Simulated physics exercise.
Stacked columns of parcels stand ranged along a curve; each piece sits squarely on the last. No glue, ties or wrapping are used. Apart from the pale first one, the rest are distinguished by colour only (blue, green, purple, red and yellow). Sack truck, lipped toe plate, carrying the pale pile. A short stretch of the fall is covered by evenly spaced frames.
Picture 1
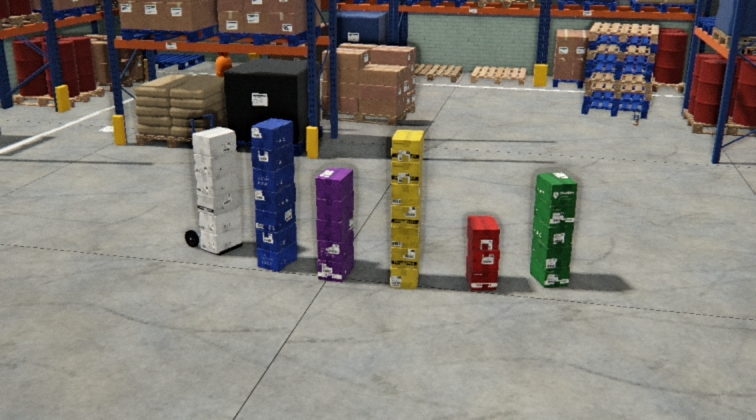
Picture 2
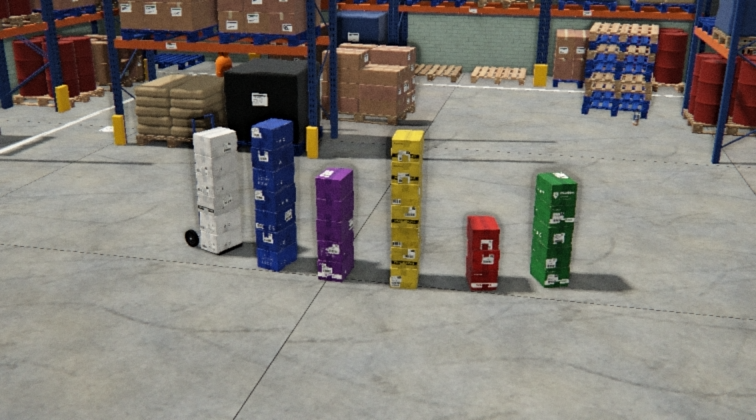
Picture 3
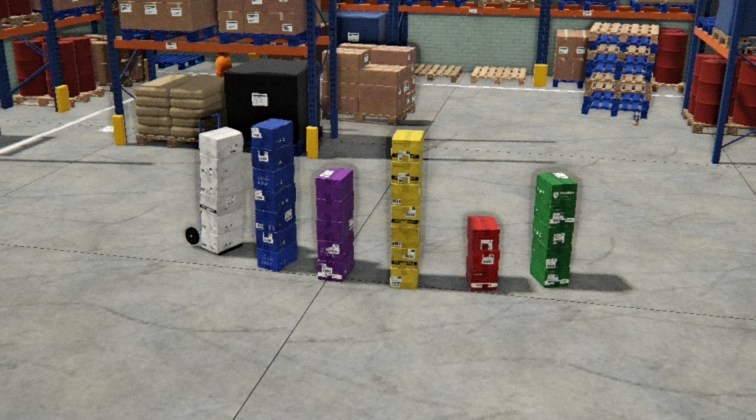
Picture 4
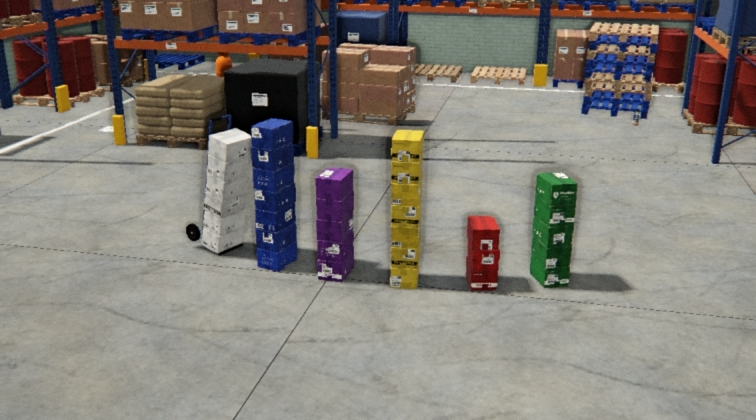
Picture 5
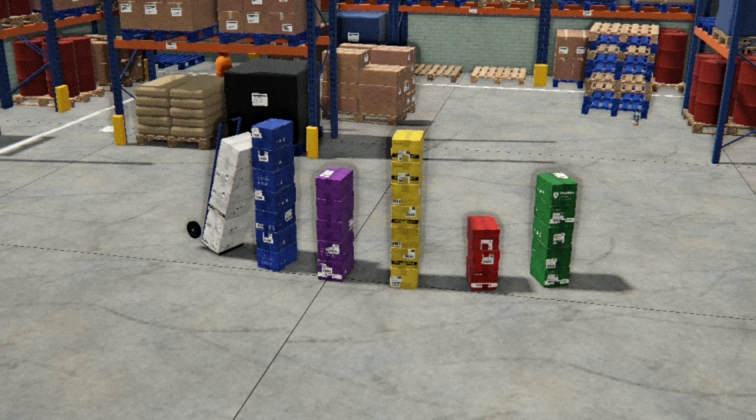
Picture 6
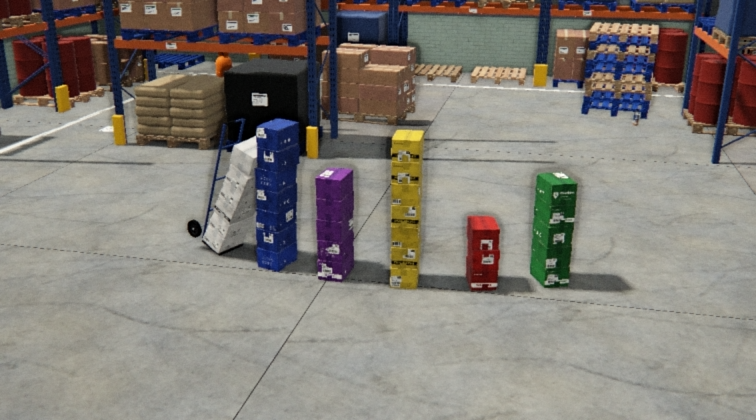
A white stack of parcels on a sack truck tilts right against the blue stack.
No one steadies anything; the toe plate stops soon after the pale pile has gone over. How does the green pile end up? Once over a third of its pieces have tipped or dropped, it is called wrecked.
The green pile is brought down.
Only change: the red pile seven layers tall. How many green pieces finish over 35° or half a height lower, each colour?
Green: 5.
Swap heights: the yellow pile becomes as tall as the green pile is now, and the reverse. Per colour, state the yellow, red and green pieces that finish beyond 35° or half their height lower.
Pieces down at the end - yellow: 5, red: 2, green: 7.
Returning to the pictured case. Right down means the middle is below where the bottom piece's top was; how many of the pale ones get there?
That would be 4 in total.
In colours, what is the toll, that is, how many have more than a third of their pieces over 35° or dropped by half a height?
5.
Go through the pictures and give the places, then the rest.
In the first frame (we follow the side turned to the camera), truck frame level; top green parcel (564, 195); top purple parcel (328, 190); no other piece has moved.
In the second frame, truck frame rocked barely; top green parcel (564, 195).
In the third frame, truck frame rocked barely, top of the pale pile leaning barely; top green parcel (564, 195); no other piece has moved.
In the fourth frame, truck frame rocked a little, top of the pale pile leaning a little; top green parcel (564, 195); no other piece has moved.
In the fifth frame, truck frame (217, 148) rocked clearly, top of the pale pile leaning clearly; top green parcel (564, 195); no other piece has moved.
In the sixth frame, truck frame (220, 149) rocked clearly, top of the pale pile leaning clearly; top green parcel (564, 195); top blue parcel (267, 139) displaced a little; 4 stirred so far.
Soon, 6 of the pale pile down; none of the 5 green parcels down (0 of 27 in all colours); top green parcel unmoved; top blue parcel tipped clearly.
A while on, 6 of the pale pile down; none of the 5 green parcels down (7 of 27 in all colours); top green parcel unmoved; top purple parcel tipped clearly.
Towards the end, 6 of the pale pile down; none of the 5 green parcels down (19 of 27 in all colours); top green parcel unmoved; top blue parcel tipped steeply, some three heights lower.
Then, 6 of the pale pile down; 4 of the 5 green parcels down (26 of 27 in all colours); top green parcel tipped steeply, some two heights lower; top blue parcel upside down.
Finally, 6 of the pale pile down; 4 of the 5 green parcels down (26 of 27 in all colours); top green parcel on its side; top blue parcel upside down. Seen by the last camera, middles, top green parcel near (648, 257), top blue parcel near (395, 305).
